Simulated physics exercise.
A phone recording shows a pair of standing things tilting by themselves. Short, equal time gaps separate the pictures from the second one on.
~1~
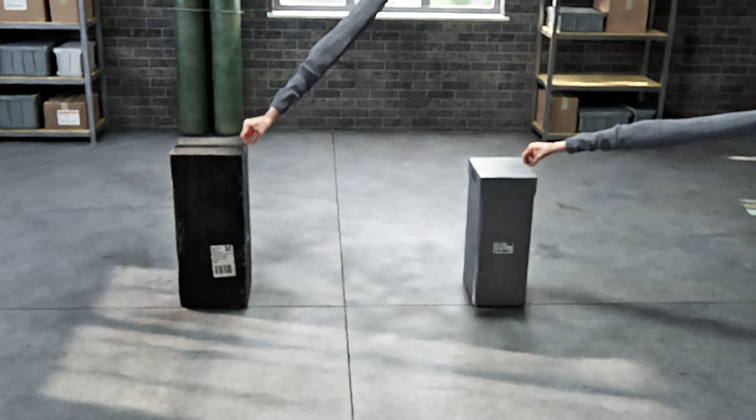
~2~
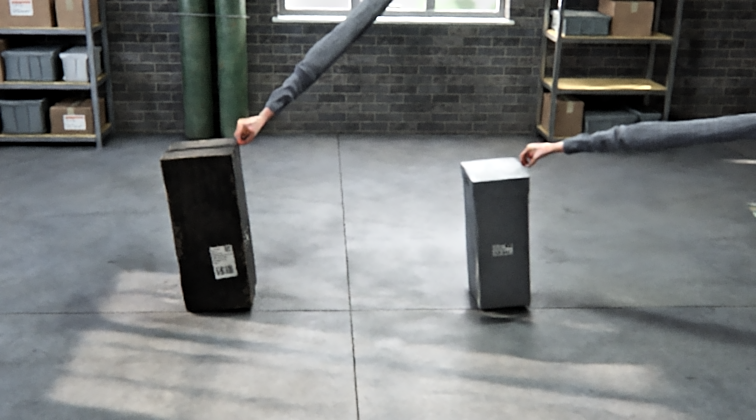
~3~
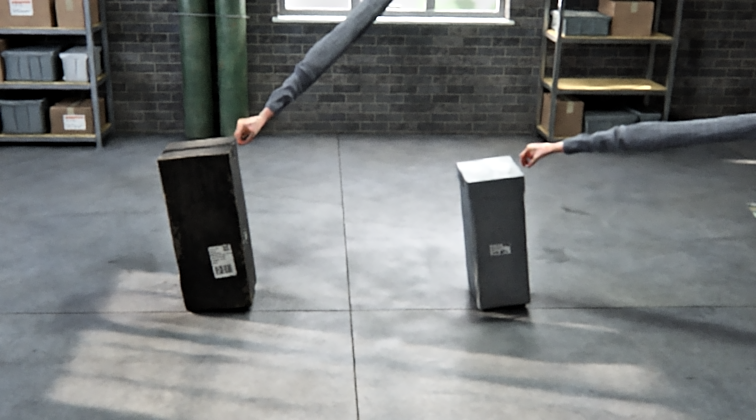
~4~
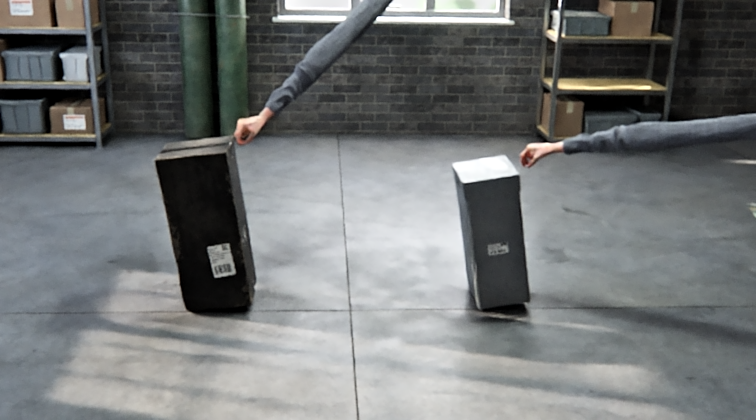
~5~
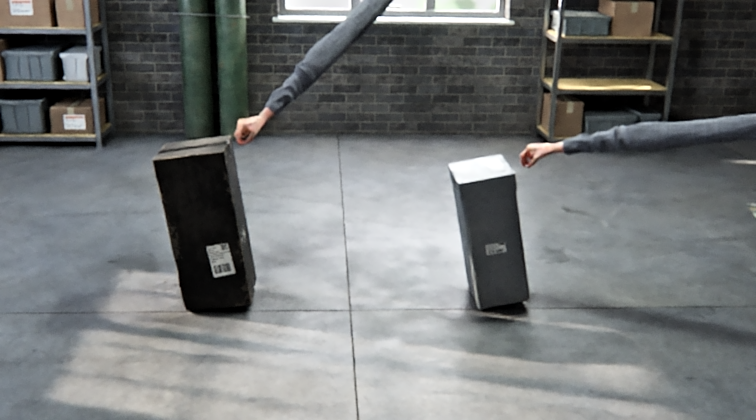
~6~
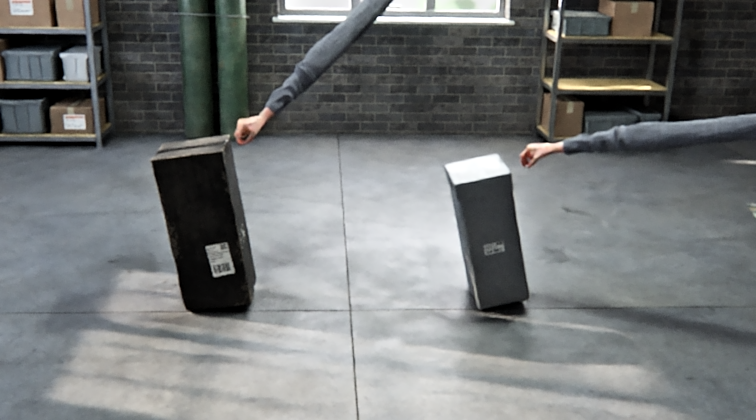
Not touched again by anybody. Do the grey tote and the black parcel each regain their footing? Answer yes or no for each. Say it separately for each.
Grey tote: No; black parcel: Yes.
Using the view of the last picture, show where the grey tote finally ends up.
(407, 273).
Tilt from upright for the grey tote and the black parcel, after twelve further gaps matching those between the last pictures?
About 30 degrees and about 4 degrees.
Then, 0.26 s past the last view, grey tote 30° off upright near (466, 232); black parcel 3° off upright near (215, 225).
Then, 0.48 s past the last view, grey tote 52° off upright near (440, 240); black parcel 4° off upright near (226, 225).
Then, 0.60 s past the last view, grey tote 75° off upright near (417, 259); black parcel upright near (219, 227).
Finally, the grey tote goes down on its side, near (407, 273); the black parcel returns to its base, near (219, 227).
